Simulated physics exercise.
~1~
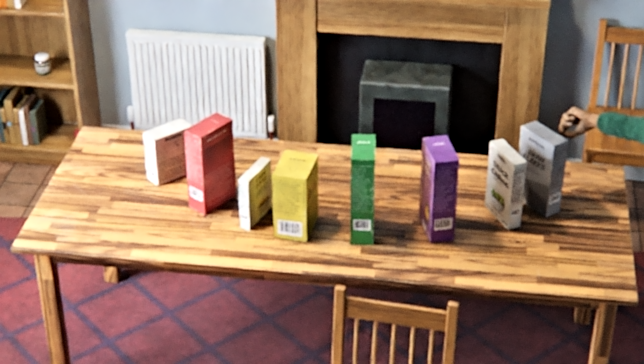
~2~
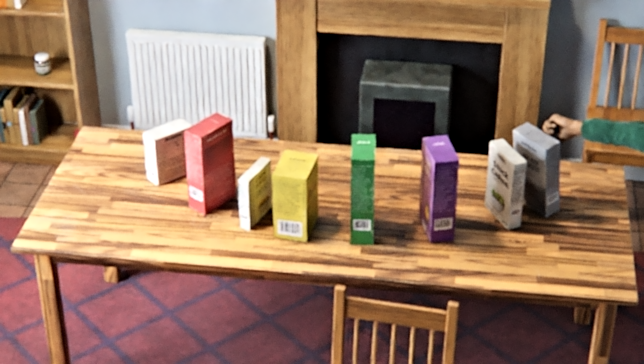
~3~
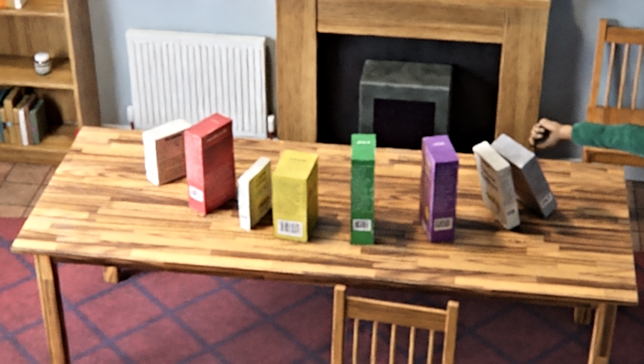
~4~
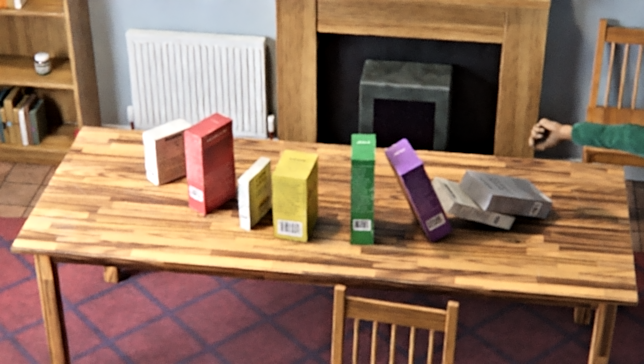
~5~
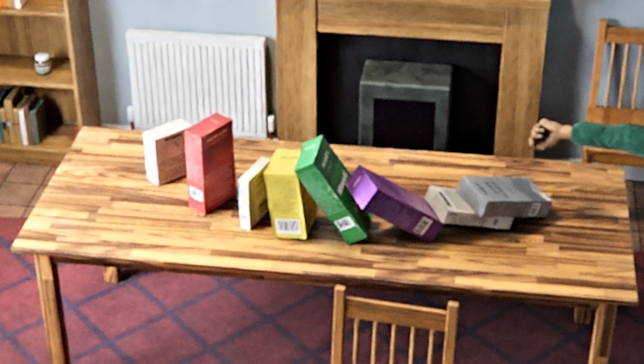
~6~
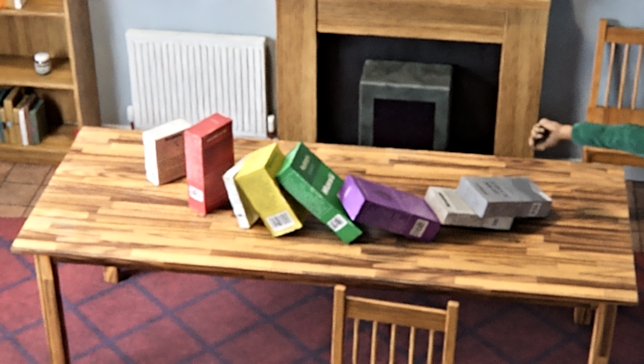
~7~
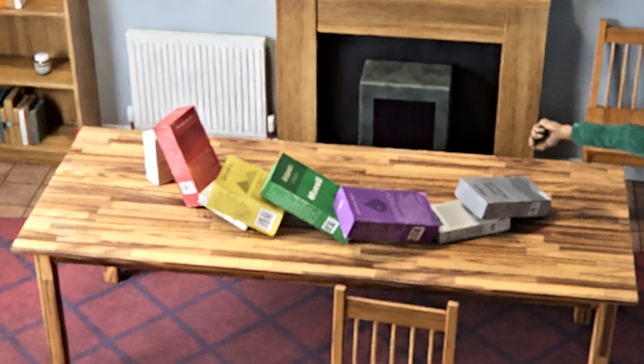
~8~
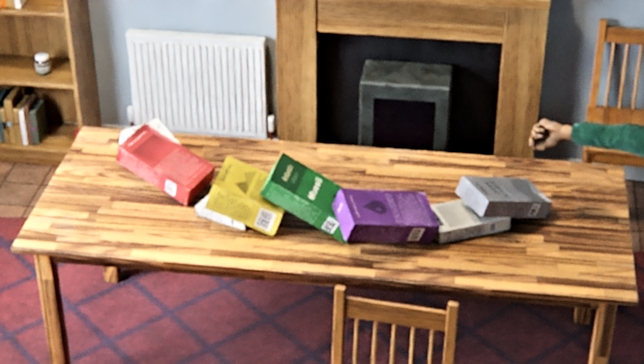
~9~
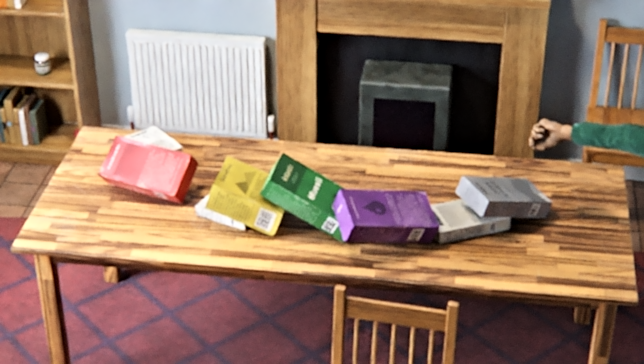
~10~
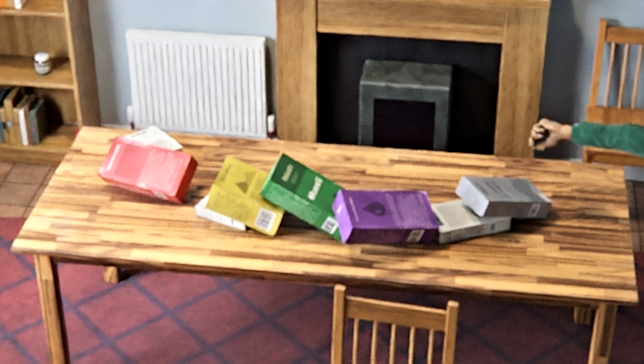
In a room with a fireplace, a white radiator and a bookshelf, a long wooden table is seen from the front and slightly above. Eight upright boxes stand in a curved row, running from white and red at the left through small white, yellow, green and purple to white and grey at the right. A hand in a green sleeve at the right tips the grey box leftward into its neighbour. The purple, green and yellow boxes topple in turn, and then the red one falls against the last white box. All the boxes end up toppled, several resting on one another.
